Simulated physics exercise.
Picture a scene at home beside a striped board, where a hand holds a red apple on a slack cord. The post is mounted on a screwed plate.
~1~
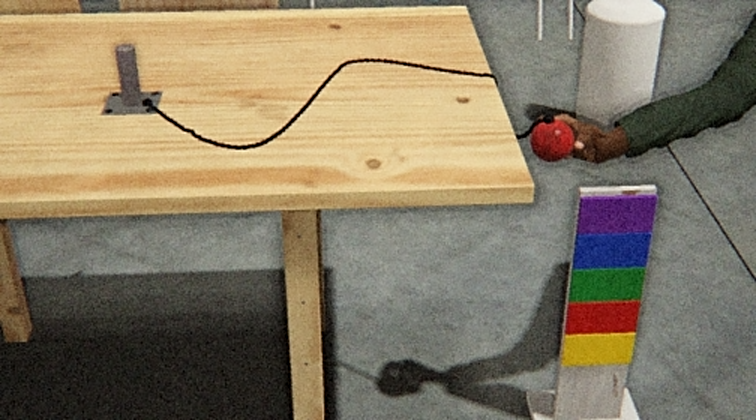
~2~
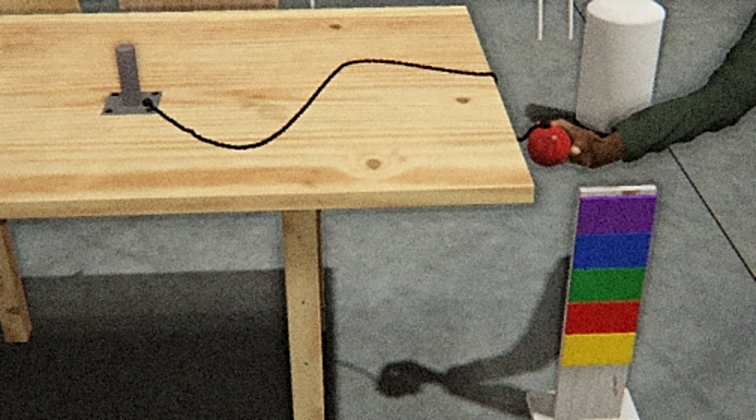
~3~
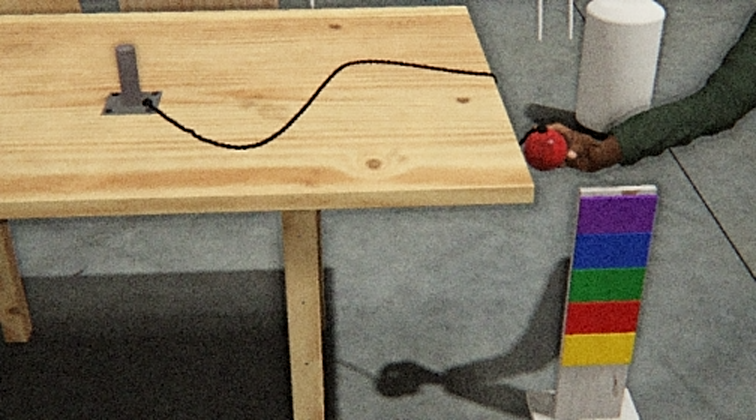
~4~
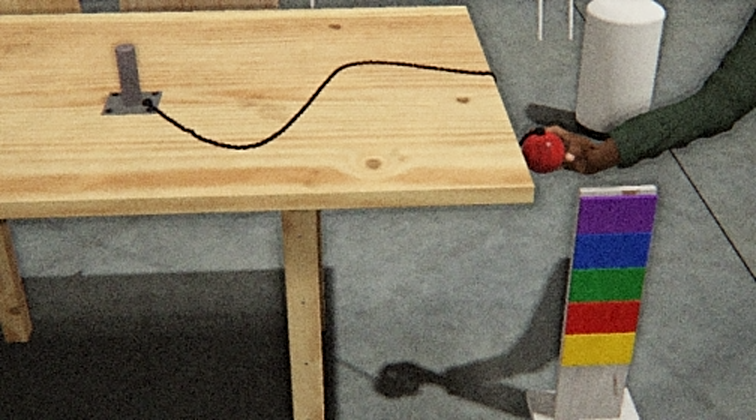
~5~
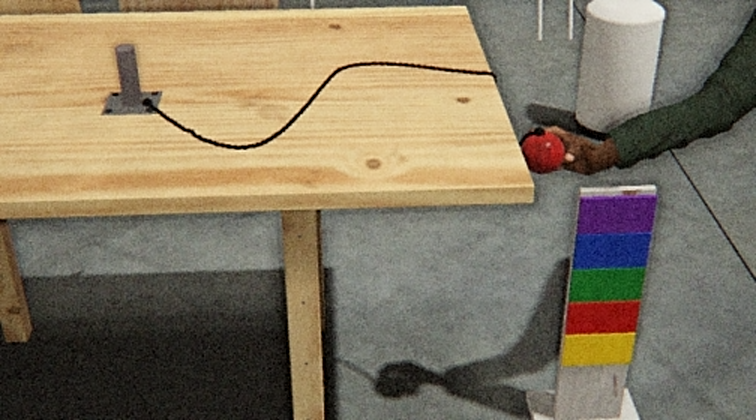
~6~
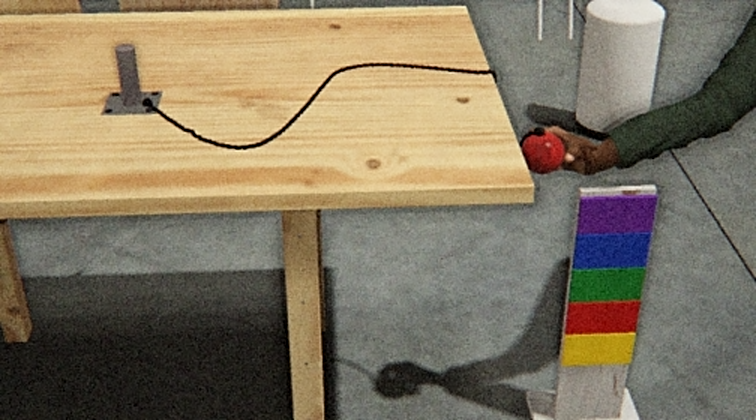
A hand holding a red apple on a slack cord shifts very slightly left beside the table.
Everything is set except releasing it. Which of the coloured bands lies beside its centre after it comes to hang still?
The yellow band lies beside it.
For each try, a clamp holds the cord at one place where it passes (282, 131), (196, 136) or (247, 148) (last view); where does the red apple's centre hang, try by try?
That would be (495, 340) for the first, (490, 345) for the second and (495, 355) for the third.
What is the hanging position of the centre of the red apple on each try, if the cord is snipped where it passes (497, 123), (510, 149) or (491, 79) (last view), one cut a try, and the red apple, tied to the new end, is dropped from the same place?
(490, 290), (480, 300), (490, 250).
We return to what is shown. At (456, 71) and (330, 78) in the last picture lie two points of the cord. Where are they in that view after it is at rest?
(497, 219) and (482, 106), approximately.
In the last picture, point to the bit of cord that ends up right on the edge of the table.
It's the point at about (342, 71).
Soon after, apple near (479, 332); level with red.
After that, apple near (498, 359); level with yellow.
In the end, apple near (482, 371); level with yellow. The cord holds its middle at yellow.
